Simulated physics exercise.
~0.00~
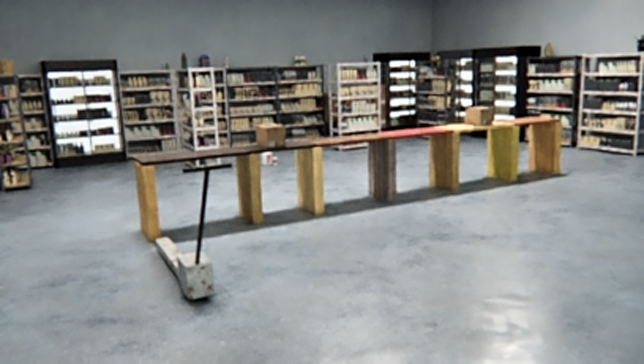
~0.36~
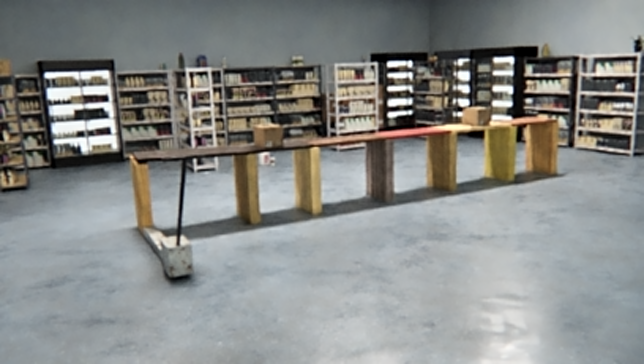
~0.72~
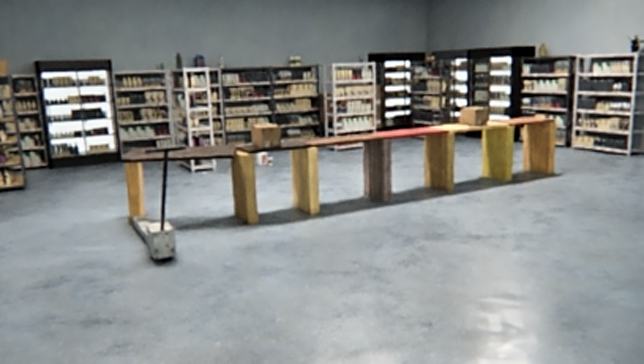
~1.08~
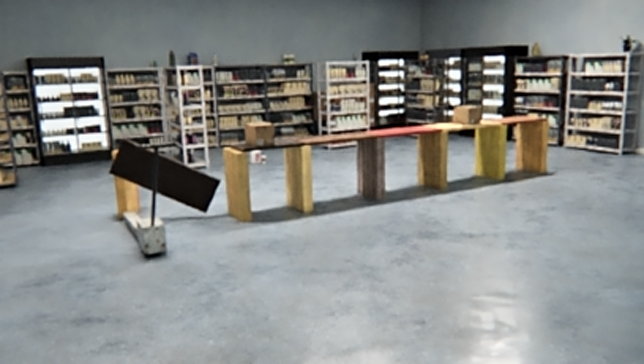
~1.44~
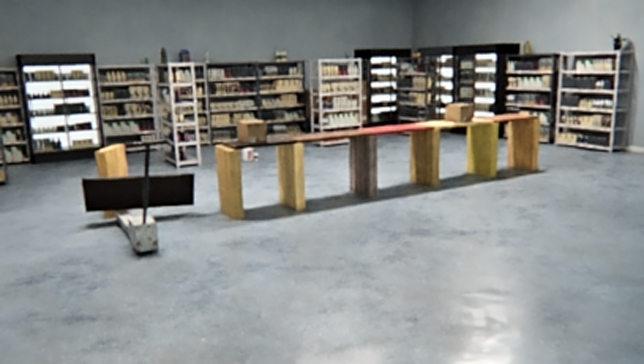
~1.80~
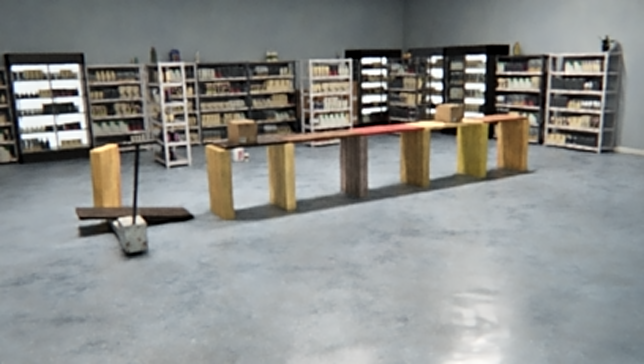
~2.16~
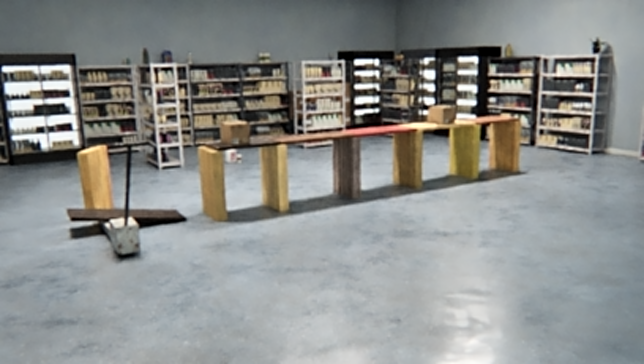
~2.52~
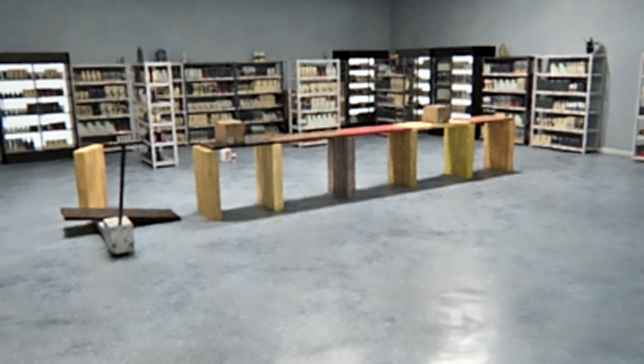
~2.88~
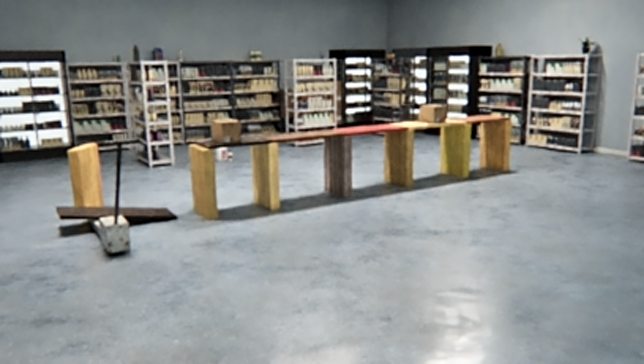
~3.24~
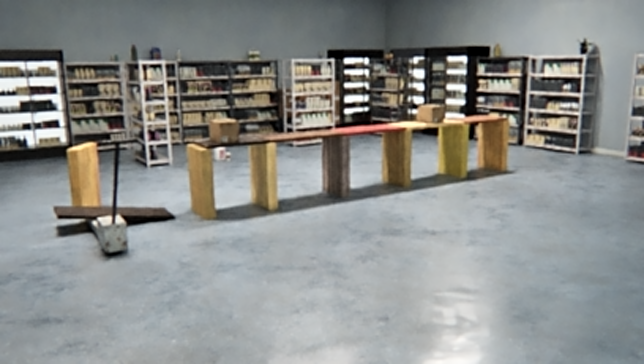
In a storeroom, a floor jack pushing at a row of propped boards, the left end board dropping, the rest standing.
